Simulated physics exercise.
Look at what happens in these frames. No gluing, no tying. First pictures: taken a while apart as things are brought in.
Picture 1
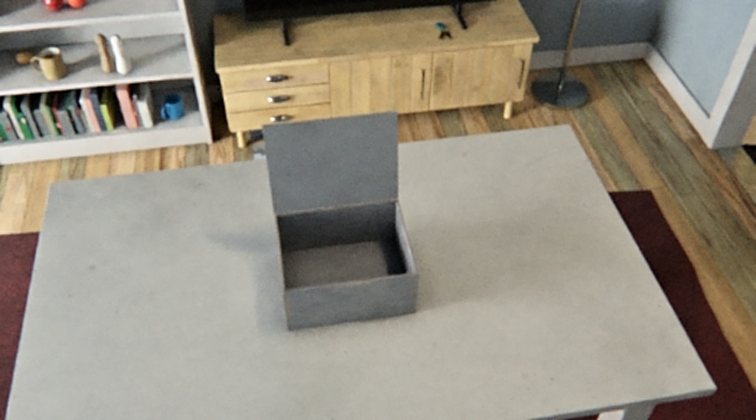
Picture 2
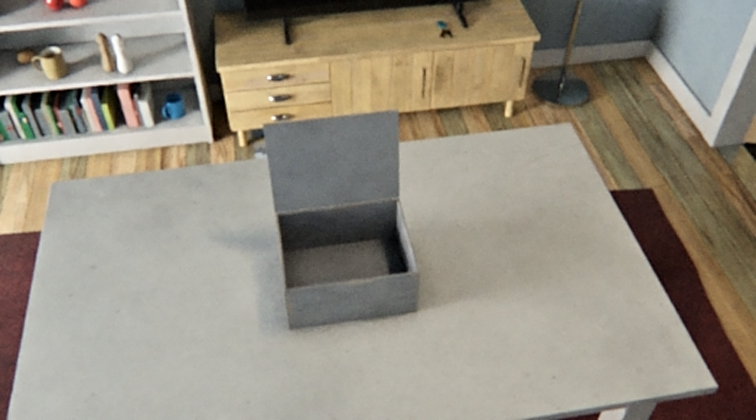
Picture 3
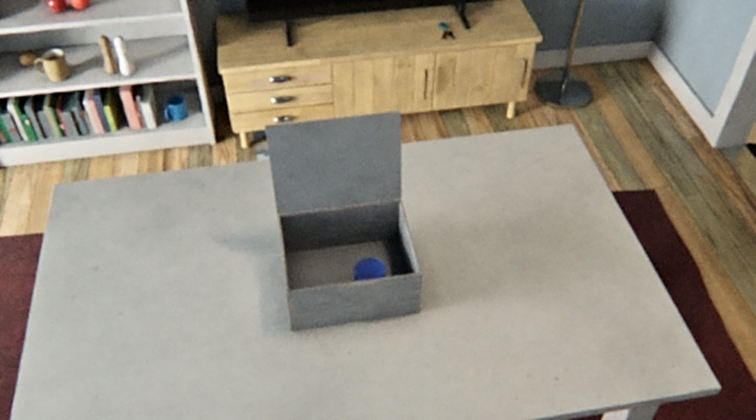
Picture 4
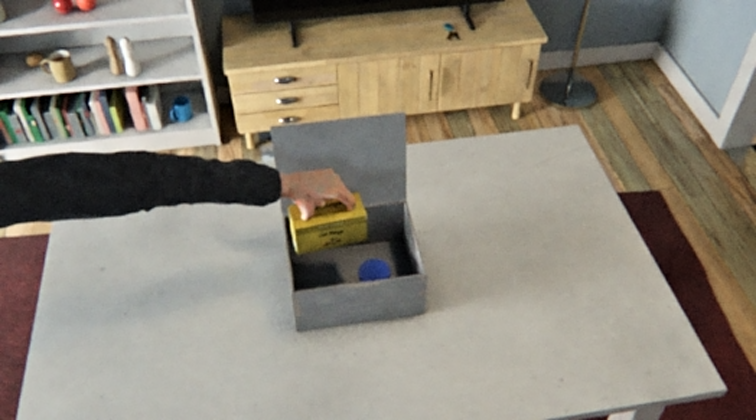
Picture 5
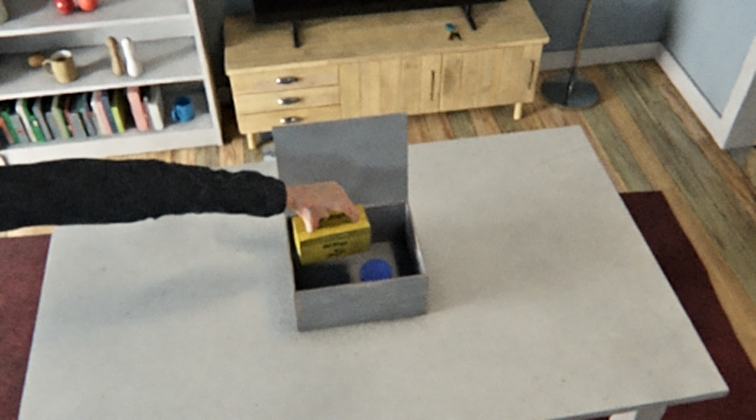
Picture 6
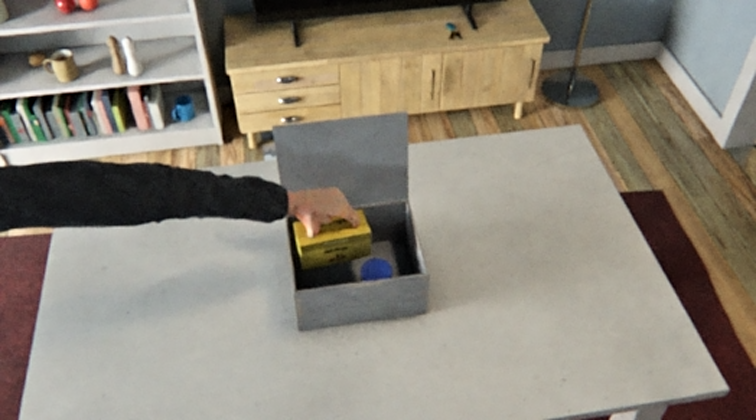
In this clip, an open gray box sits empty on a table, then a blue object appears inside it. A dark-sleeved arm reaches in from the left and lowers a yellow carton into the box, still gripping it.
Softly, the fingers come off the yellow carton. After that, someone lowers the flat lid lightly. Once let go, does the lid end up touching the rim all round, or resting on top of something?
The lid reaches the rim.
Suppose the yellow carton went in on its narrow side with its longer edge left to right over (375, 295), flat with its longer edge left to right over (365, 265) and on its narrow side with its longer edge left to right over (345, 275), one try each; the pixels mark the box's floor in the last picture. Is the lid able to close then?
The first time it is kept open, the next time it goes down completely, and the last time it goes down completely.
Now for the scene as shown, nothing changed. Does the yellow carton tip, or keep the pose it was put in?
Observation: It keeps the set orientation.
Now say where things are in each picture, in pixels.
In the first frame, the last thing is not in view yet.
In the second frame, the last thing is not in view yet.
In the third frame, the last thing is not in view yet.
The fourth frame shows still above its spot; yellow carton (328, 223).
The fifth frame shows still above its spot; yellow carton (332, 235).
The sixth frame shows put in, still held; yellow carton (333, 240).
Then, 1.30 s later than the last frame, lid 81° above the rim; yellow carton moved a little near (335, 266).
Then, 1.80 s later than the last frame, lid 34° above the rim; yellow carton moved a little near (335, 266).
When it is over, lid shut; moved from the start, yellow carton; blue tin as before. End places, in pixels of the last picture, yellow carton near (335, 266).
